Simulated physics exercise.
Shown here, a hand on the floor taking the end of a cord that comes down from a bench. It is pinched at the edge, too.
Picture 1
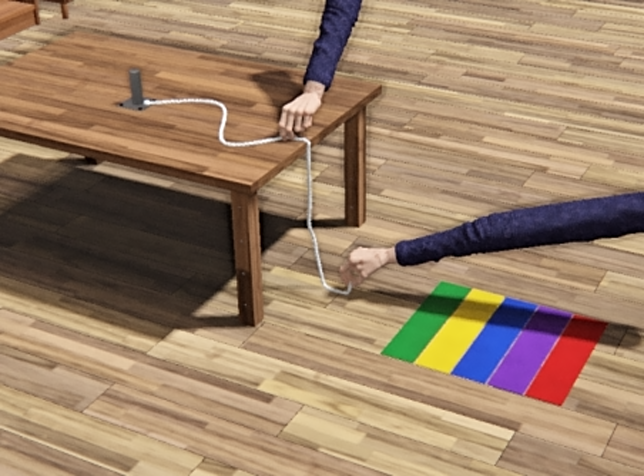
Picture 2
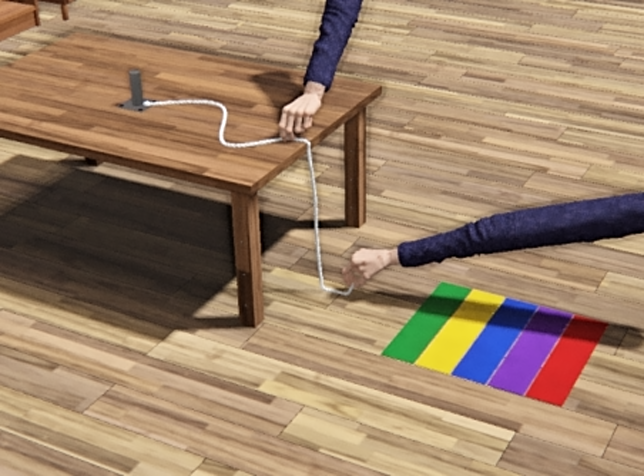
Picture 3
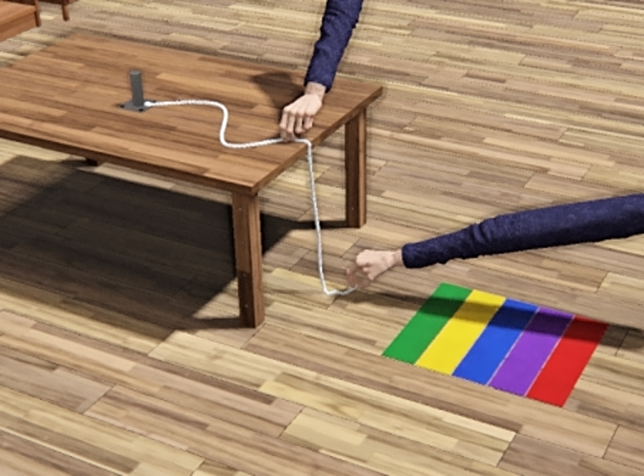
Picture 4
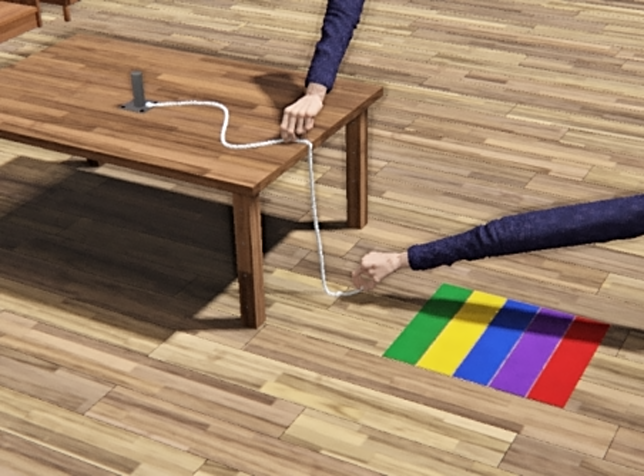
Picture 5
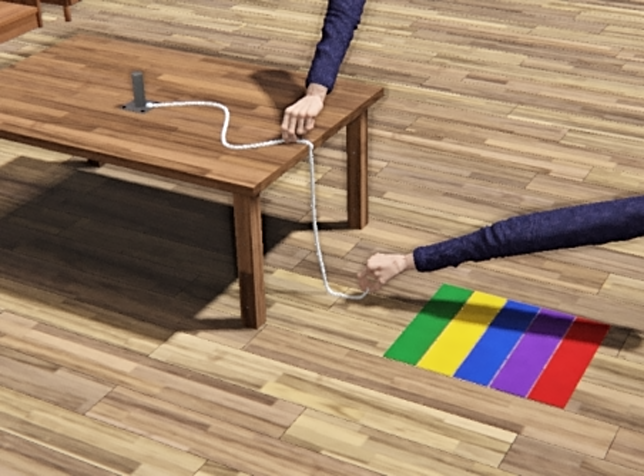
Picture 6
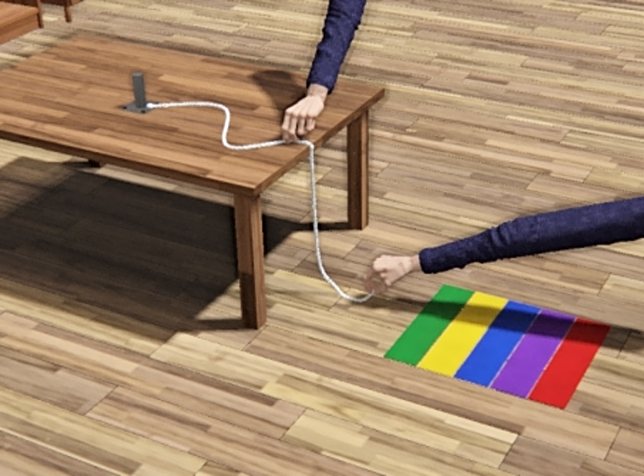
A hand in a dark blue sleeve grips the end of a white cord just above a wooden floor, seen from above at an angle. The cord winds from a small grey post across a brown wooden bench, under another hand pinching it at the edge, beside green, yellow, blue, purple and red stripes. The lower hand slides slightly right, drawing the cord's end along, while the upper hand and view stay still.
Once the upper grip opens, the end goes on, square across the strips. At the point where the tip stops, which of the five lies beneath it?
The purple strip lies beneath it.
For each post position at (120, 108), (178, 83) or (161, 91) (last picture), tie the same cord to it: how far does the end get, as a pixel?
About (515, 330), (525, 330) and (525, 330).
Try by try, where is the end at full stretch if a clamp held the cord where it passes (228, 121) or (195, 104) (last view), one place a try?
Estimated pixels: (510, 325), then (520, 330).
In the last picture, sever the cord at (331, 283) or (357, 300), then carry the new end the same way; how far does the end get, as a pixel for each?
The pixels are (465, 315) and (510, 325), in that order.
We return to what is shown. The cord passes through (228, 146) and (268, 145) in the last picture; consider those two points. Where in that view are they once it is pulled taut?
First: (295, 141). Second: (329, 163).
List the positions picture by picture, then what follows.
In the first picture, end (350, 283); green (408, 344); yellow (442, 354); blue (478, 364); purple (514, 374); red (552, 385).
In the second picture, end (353, 284); cord through (179, 103) (225, 115) (228, 145) (299, 140) (316, 205) (320, 273).
In the third picture, end (357, 286).
In the fourth picture, end (362, 288); cord through (180, 104) (227, 116) (230, 146) (301, 142) (313, 206) (323, 275).
In the fifth picture, end (368, 289).
In the sixth picture, end (374, 291); cord through (182, 105) (228, 117) (231, 147) (302, 142) (314, 207) (324, 275).
Early on, end near (484, 320); over yellow.
Midway, end near (518, 329); over blue.
At the end of the slack, end near (538, 334); over purple. It gets as far as the purple strip.
